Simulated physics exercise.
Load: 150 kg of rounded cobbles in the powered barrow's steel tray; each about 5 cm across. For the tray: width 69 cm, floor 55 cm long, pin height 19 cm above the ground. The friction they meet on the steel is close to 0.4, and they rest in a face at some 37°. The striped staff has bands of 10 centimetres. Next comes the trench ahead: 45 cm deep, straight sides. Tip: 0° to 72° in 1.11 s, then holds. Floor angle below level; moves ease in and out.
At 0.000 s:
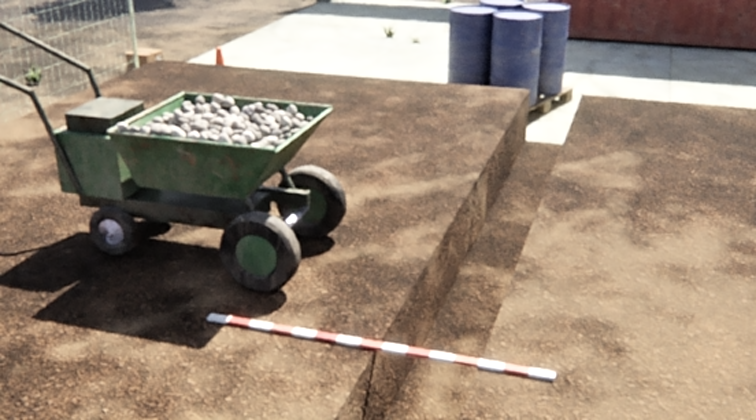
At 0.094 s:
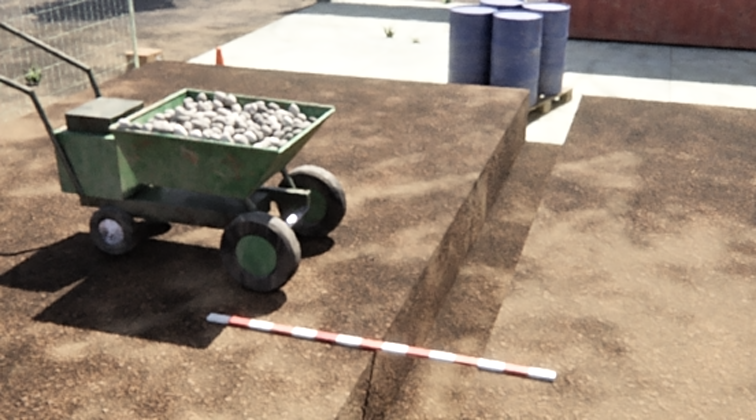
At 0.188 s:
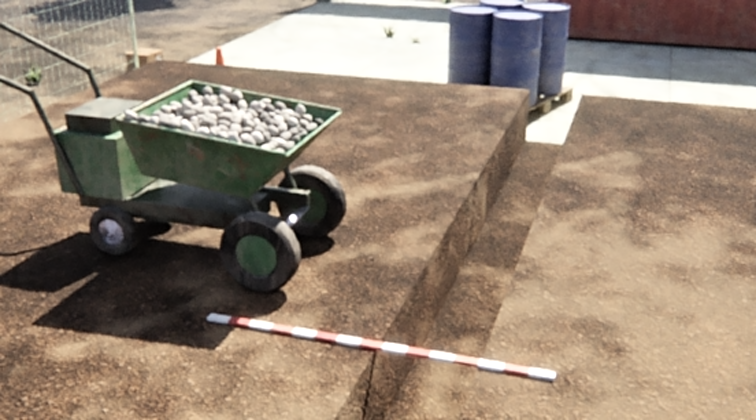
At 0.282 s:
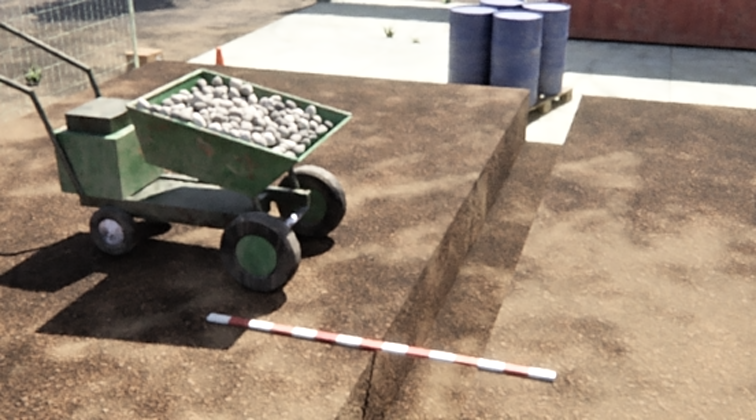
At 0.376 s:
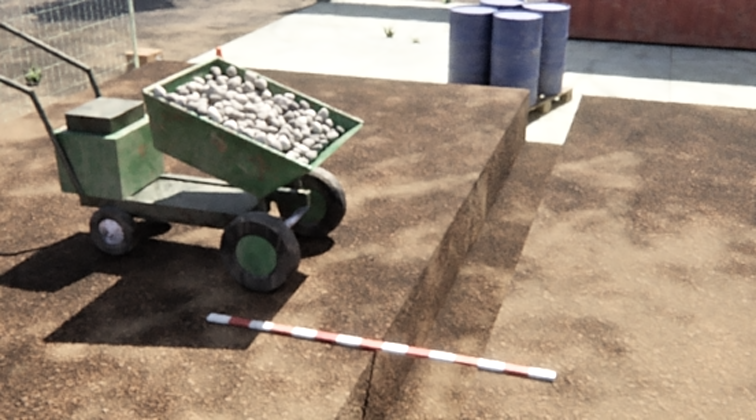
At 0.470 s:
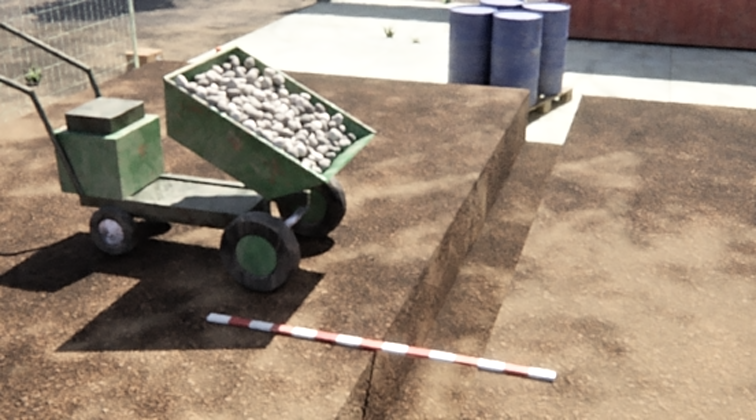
On a sunlit dirt ledge, a green wheeled dumper raising the back of its stone-filled tray, tilting it steadily toward the right.
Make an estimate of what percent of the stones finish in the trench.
About 98 percent.
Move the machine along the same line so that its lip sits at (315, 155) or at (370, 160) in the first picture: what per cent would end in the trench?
Near 90 and near 40 percent.
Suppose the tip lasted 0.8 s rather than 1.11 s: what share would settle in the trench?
It'd be some 100 per cent.
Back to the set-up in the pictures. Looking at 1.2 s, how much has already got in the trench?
Close to 40 per cent has got there by then.
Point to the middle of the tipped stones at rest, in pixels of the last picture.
Their centre sits close to (459, 352).
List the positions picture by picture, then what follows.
In the first frame, the tray is at 0°, its lip at (276, 151); the top of the load is at (238, 111).
In the second frame, the tray is at 1°, its lip at (279, 152); the top of the load is at (228, 108); the stones move at 0.3 m/s on average.
In the third frame, lip at (286, 155), floor tilted 6°, highest stones at (210, 97); the stones move at 0.5 m/s on average.
In the fourth frame, lip at (298, 161), floor tilted 12°, highest stones at (209, 89); the stones move at 0.7 m/s on average.
In the fifth frame, the tray is at 19°, its lip at (311, 170); the top of the load is at (219, 79); the stones move at 0.8 m/s on average.
In the sixth frame, the tray is at 28°, its lip at (325, 182); the top of the load is at (231, 68); the stones move at 0.9 m/s on average.
After 0.8 s the floor is at 61°; 100 % in the tray; the foremost stones are at (382, 216).
After 1.2 s the floor is at 72°; 51 % in the tray, 8 % short of the trench, 41 % in the trench; the foremost stones are at (491, 360).
After 1.6 s the floor is at 72°; 20 % in the tray, 6 % short of the trench, 74 % in the trench; the foremost stones are at (489, 387).
After 3.5 s the floor is at 72°; 0 % in the tray, 2 % short of the trench, 98 % in the trench; the foremost stones are at (491, 376).
